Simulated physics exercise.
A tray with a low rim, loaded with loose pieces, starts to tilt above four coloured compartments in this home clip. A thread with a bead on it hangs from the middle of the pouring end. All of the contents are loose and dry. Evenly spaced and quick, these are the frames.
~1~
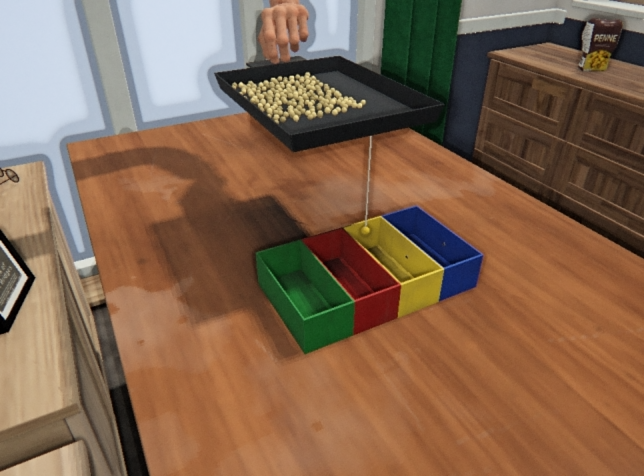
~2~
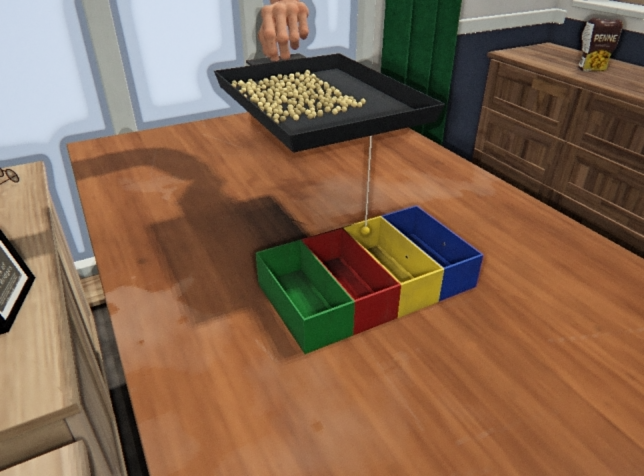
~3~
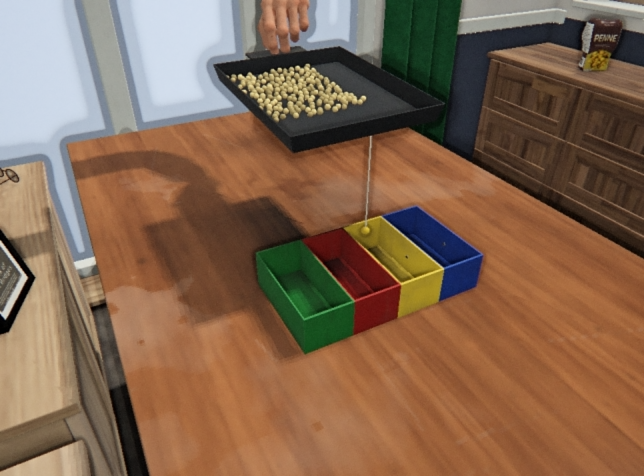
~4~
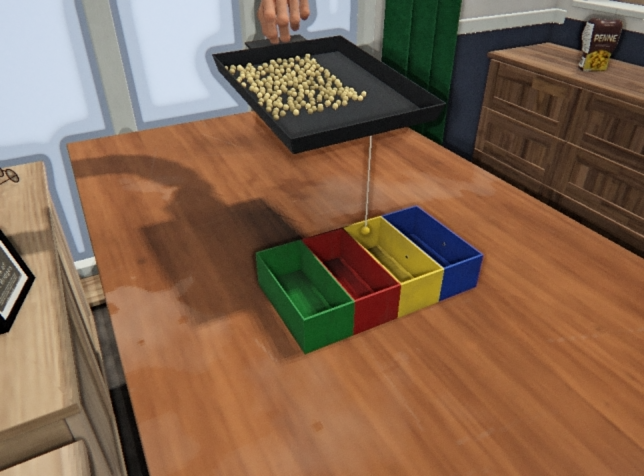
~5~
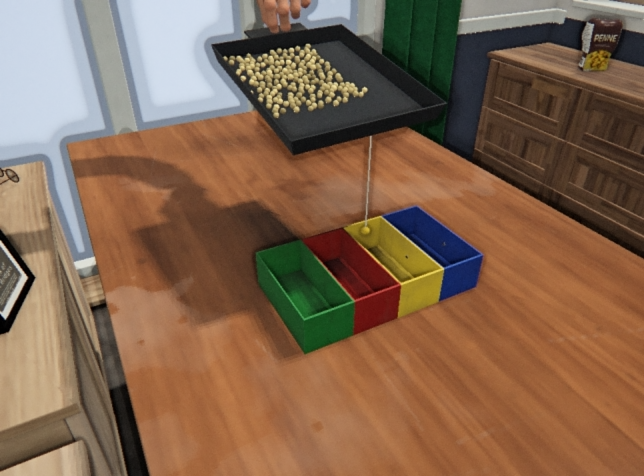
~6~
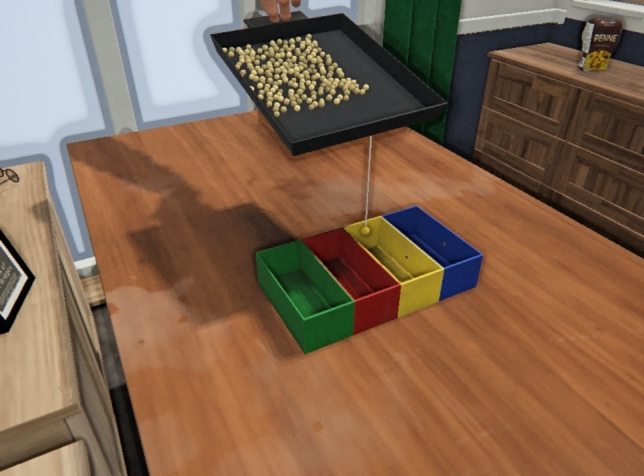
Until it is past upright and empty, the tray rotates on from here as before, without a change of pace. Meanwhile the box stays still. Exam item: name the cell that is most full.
Answer: Green.
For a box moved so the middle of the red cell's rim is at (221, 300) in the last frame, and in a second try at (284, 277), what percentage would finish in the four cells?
The first comes to 80 percent and the second to 100 percent.
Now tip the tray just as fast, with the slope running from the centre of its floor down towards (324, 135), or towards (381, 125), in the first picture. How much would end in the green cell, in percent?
I'd put it at some 90 % and then some 0 %.
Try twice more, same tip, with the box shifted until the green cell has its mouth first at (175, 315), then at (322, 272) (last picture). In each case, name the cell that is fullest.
It would be the cell in blue the first time and green the second time.
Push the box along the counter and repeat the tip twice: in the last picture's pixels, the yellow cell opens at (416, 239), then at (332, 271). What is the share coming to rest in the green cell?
Roughly 50 per cent, then roughly 0 per cent.
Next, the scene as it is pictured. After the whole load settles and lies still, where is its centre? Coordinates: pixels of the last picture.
The centre comes to rest close to (326, 313).
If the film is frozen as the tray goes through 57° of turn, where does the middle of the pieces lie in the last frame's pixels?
Its middle sits at about pixel (326, 137).
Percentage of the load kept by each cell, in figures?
I'd put the green cell at 60 percent, the red cell at 40 percent, the yellow cell at 0 percent and the blue cell at 0 percent.
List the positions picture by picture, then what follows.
Corners of the pouring end (293, 132) and (438, 103), level; middle of the load (290, 96), soya beans; bead on its thread (365, 231); green cell (329, 324); red cell (377, 306); yellow cell (421, 290); blue cell (461, 275), in the first frame.
Corners of the pouring end (293, 132) and (438, 103), level; middle of the load (290, 94), in the second frame.
Corners of the pouring end (293, 134) and (439, 103), tipped barely, lowest at the left corner; middle of the load (290, 90), in the third frame.
Corners of the pouring end (294, 135) and (439, 102), tipped a little, lowest at the left corner; middle of the load (290, 83), in the fourth frame.
Corners of the pouring end (294, 137) and (440, 102), tipped a little, lowest at the left corner; middle of the load (290, 77), in the fifth frame.
Corners of the pouring end (294, 139) and (441, 101), tipped a little, lowest at the left corner; middle of the load (291, 71); green cell (329, 324); red cell (377, 306); yellow cell (421, 290); blue cell (461, 275), in the sixth frame.
Just after the last frame, tray tipped steeply; almost all on the tray; just a few in the green cell; just a few in the red cell; just a few falling or outside the box.
A moment on, tray tipped right over; roughly half on the tray; about a tenth in the green cell; about a tenth in the red cell; roughly a third falling or outside the box.
Further on, tray tipped past a quarter turn; roughly two thirds in the green cell; roughly a third in the red cell; just a few in the yellow cell; just a few falling or outside the box.
When it is over, tray tipped past a quarter turn; roughly two thirds in the green cell; roughly a third in the red cell; just a few in the yellow cell; not one in the blue cell; just a few outside the box.
